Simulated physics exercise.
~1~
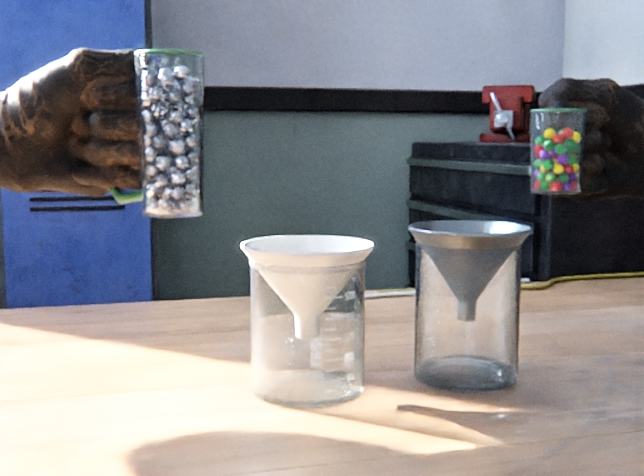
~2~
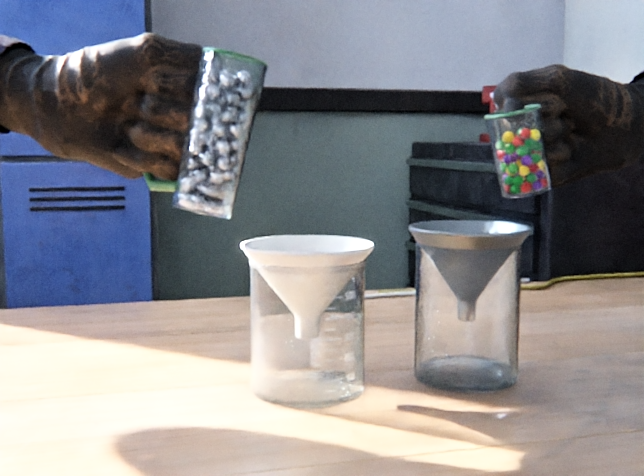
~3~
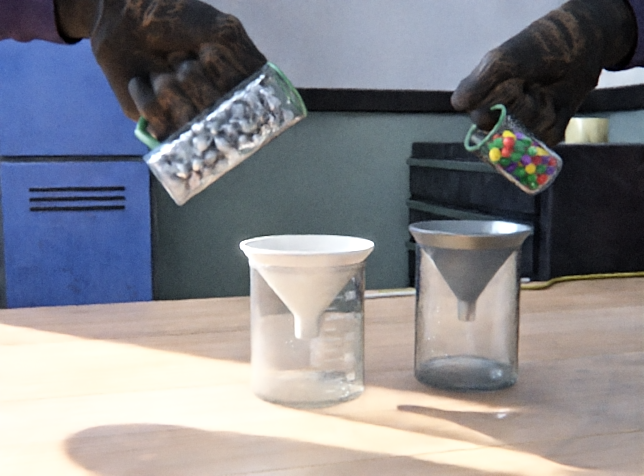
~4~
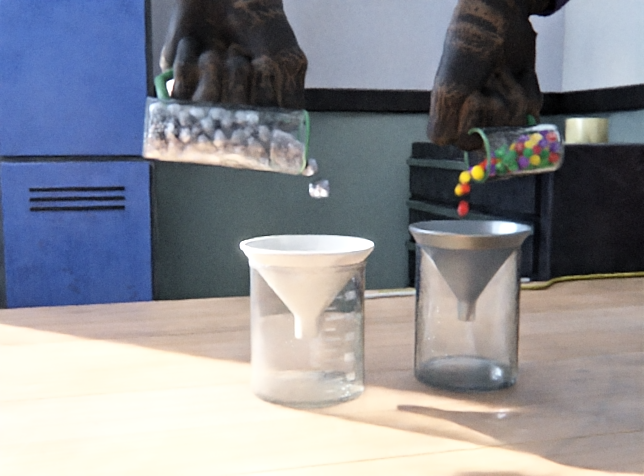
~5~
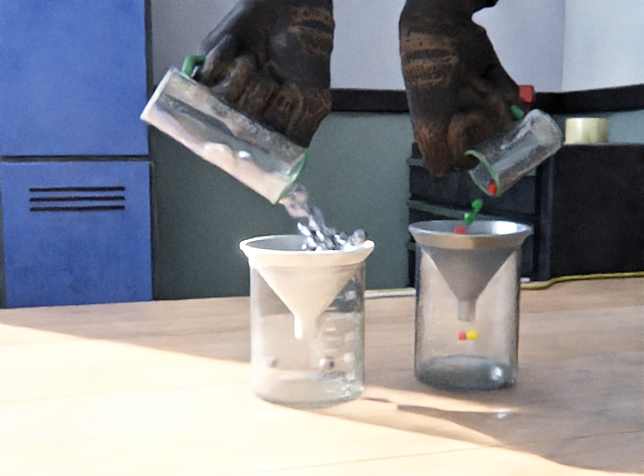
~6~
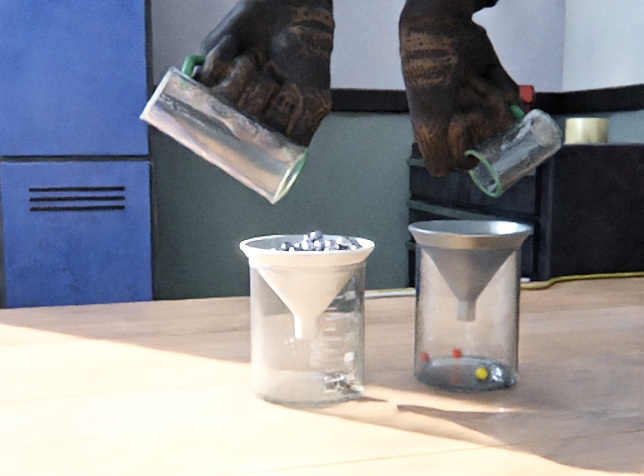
Two dark-gloved hands hold clear cups above a sunlit wooden table, seen from the front, the left cup full of silvery lumps and the right, smaller one full of multicoloured beads. Below them, a white funnel and a grey funnel sit in glass jars, with a blue cabinet behind at left. The hands tilt the cups inward until they lie on their sides and the first pieces drop. Tipped further, both cups empty into the funnels. Silvery pieces stay heaped in the white funnel, and only a few pieces rest in the bottom of each jar.
